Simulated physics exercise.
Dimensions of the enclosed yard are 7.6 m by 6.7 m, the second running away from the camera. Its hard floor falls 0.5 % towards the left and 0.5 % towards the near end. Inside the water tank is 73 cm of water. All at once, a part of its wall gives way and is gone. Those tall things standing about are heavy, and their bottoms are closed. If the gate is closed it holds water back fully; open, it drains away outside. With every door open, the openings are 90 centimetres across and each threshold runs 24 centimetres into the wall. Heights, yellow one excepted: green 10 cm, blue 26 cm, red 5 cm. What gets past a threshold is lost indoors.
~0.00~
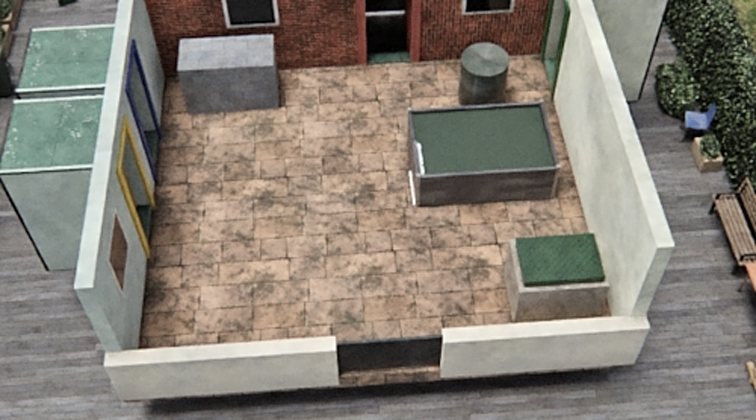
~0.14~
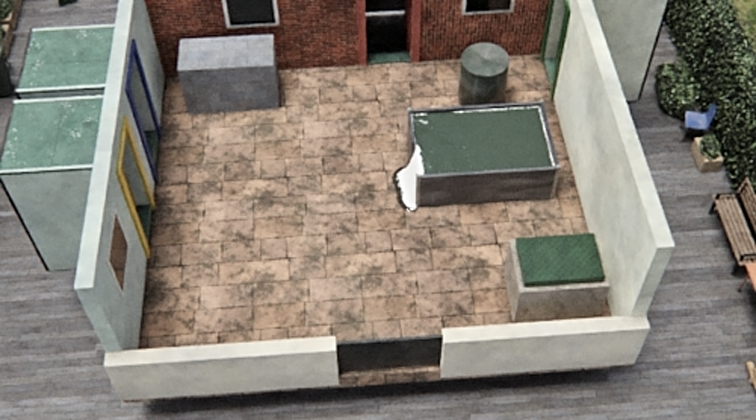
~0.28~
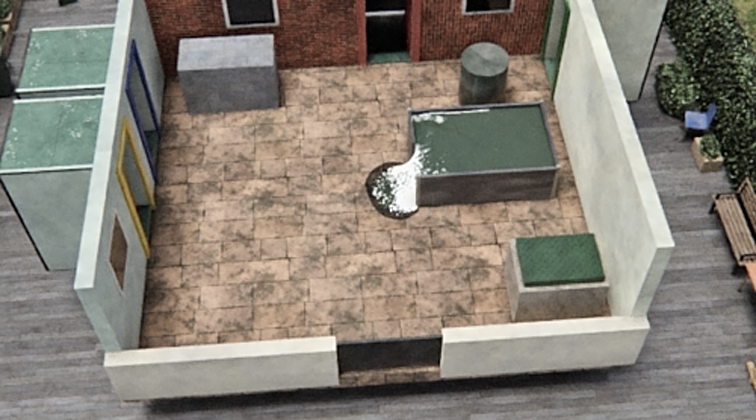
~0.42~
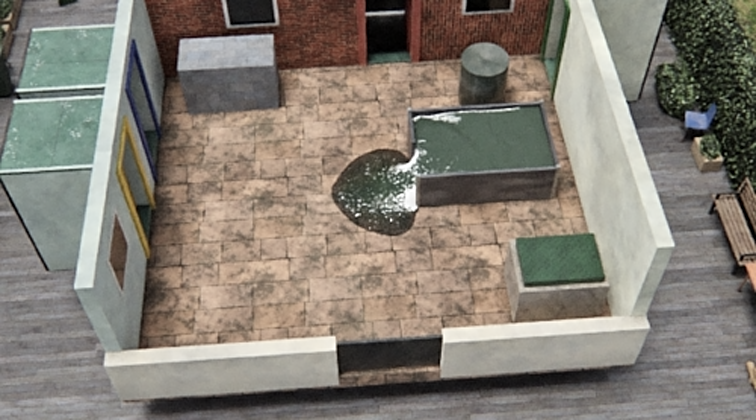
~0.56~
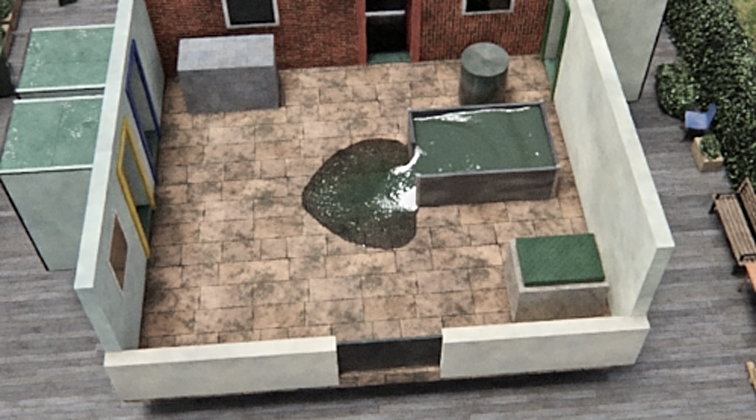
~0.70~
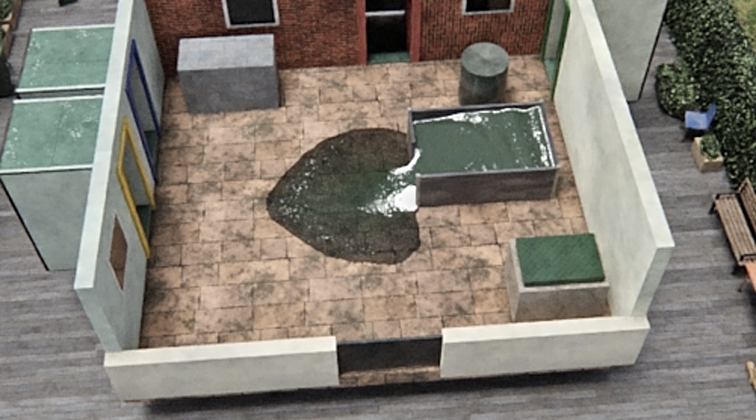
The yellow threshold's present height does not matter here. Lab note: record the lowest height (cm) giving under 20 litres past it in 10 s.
Lowest height: 15 cm.
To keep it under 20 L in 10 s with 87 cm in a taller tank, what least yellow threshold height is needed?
I'd say close to 19 cm.
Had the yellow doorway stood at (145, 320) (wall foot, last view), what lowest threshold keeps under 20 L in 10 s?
About 13.5 cm.
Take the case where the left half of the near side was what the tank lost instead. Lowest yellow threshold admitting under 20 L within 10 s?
You'd want it roughly 6.5 centimetres tall.
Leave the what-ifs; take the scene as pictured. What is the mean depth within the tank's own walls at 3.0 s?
It averages roughly 35 centimetres.
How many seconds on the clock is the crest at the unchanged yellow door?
The depth peaks at about 2.4 seconds.
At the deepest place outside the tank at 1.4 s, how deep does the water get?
36 cm.
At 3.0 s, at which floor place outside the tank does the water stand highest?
Around (138, 358).
After 1.4 s water covers 35 % of the floor, deepest (36 cm) near (406, 196); 2 cm at the yellow door, 0 litres in over its 16 cm threshold.
After 3.0 s water covers 50 % of the floor, deepest (32 cm) near (138, 358); 20 cm at the yellow door, 8 litres in over its 16 cm threshold.
After 10.0 s water covers 85 % of the floor, deepest (13 cm) near (136, 378); 9 cm at the yellow door, 14 litres in over its 16 cm threshold.
At the yellow door as built, the water arrived by 1.4 s and peaked near 22 cm at 2.4 s.
With a threshold of 13 cm, 39 litres would have come in within the 10 s; with 18 cm, 5 litres. So under 20 litres takes about 15 cm.
